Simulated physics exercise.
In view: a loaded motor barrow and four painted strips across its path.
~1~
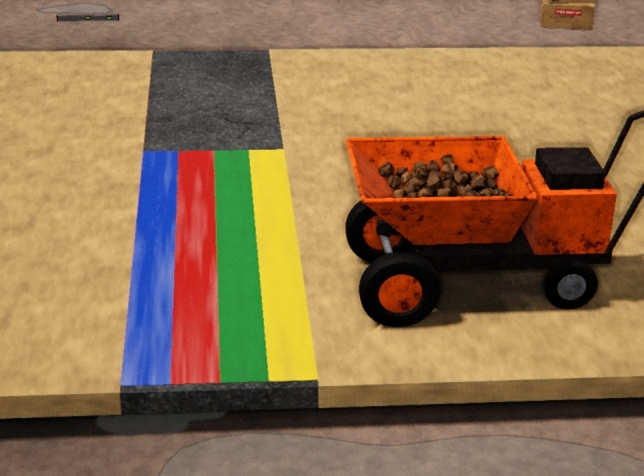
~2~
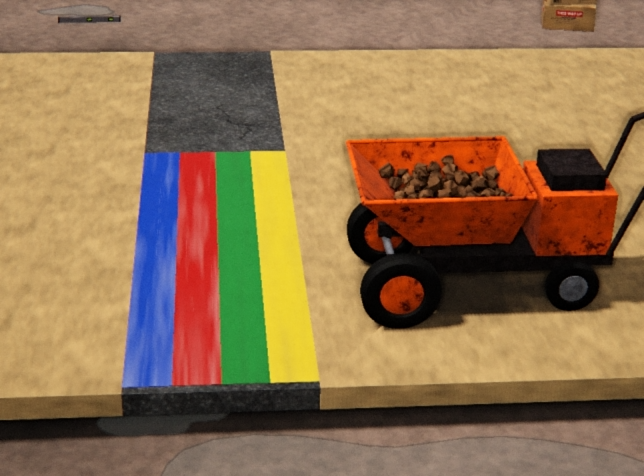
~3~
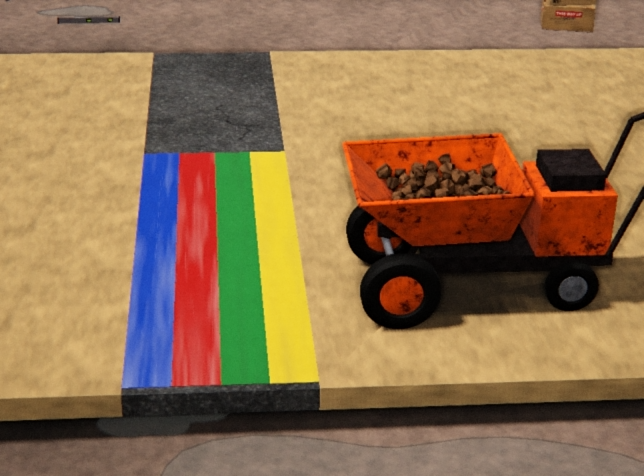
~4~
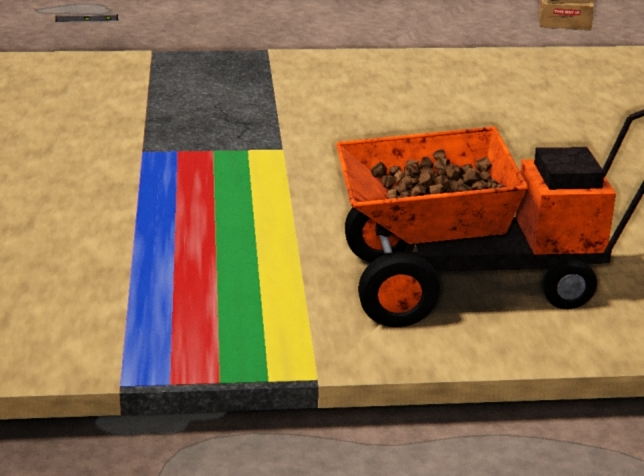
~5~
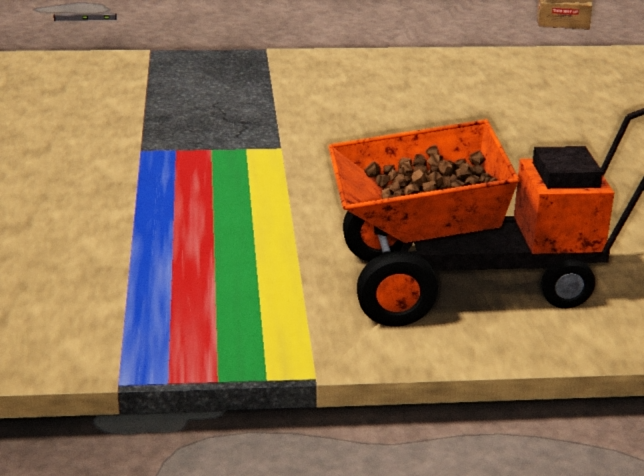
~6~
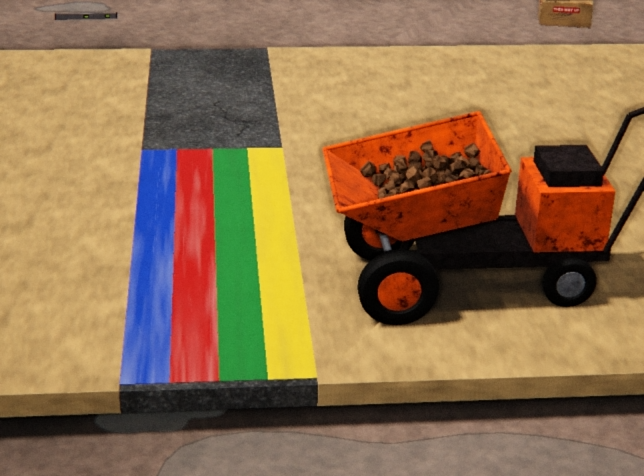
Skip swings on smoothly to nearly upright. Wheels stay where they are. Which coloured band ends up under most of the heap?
The green one.
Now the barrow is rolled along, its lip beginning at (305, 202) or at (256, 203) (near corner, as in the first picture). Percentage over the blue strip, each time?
The first stop gives 30 per cent; the second gives 50 per cent.
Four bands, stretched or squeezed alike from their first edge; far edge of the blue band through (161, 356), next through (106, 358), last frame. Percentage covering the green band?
About 30 % and 40 %.
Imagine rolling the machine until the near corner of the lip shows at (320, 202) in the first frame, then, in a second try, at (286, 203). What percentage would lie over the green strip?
First try: 20 per cent; second try: 0 per cent.
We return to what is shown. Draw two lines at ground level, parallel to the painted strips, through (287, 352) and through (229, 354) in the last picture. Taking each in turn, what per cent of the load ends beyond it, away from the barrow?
Roughly 100 and 50 percent.
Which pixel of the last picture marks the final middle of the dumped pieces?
Close to (228, 288).
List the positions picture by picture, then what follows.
In the first frame, lip of the skip (364, 201), level; top of the load (449, 187), clay clods; yellow strip (290, 350); green strip (243, 352); red strip (195, 353); blue strip (147, 355).
In the second frame, lip of the skip (364, 203), level; top of the load (449, 188).
In the third frame, lip of the skip (360, 205), tipped barely; top of the load (458, 176).
In the fourth frame, lip of the skip (354, 205), tipped barely; top of the load (467, 180).
In the fifth frame, lip of the skip (345, 208), tipped a little; top of the load (460, 175).
In the sixth frame, lip of the skip (339, 211), tipped a little; top of the load (460, 167); yellow strip (289, 348); green strip (242, 350); red strip (194, 351); blue strip (146, 353).
Just after the last frame, skip tipped steeply; every one in the skip.
A moment on, skip tipped steeply; the larger part in the skip; about a tenth over the yellow strip; about a tenth over the green strip.
Further on, skip tipped right over; just a few in the skip; roughly a quarter over the yellow strip; roughly half over the green strip; roughly a quarter over the red strip; about a tenth over the blue strip.
When it is over, skip tipped right over; roughly a quarter over the yellow strip; roughly a third over the green strip; roughly a quarter over the red strip; about a tenth over the blue strip; about a tenth off the paint.
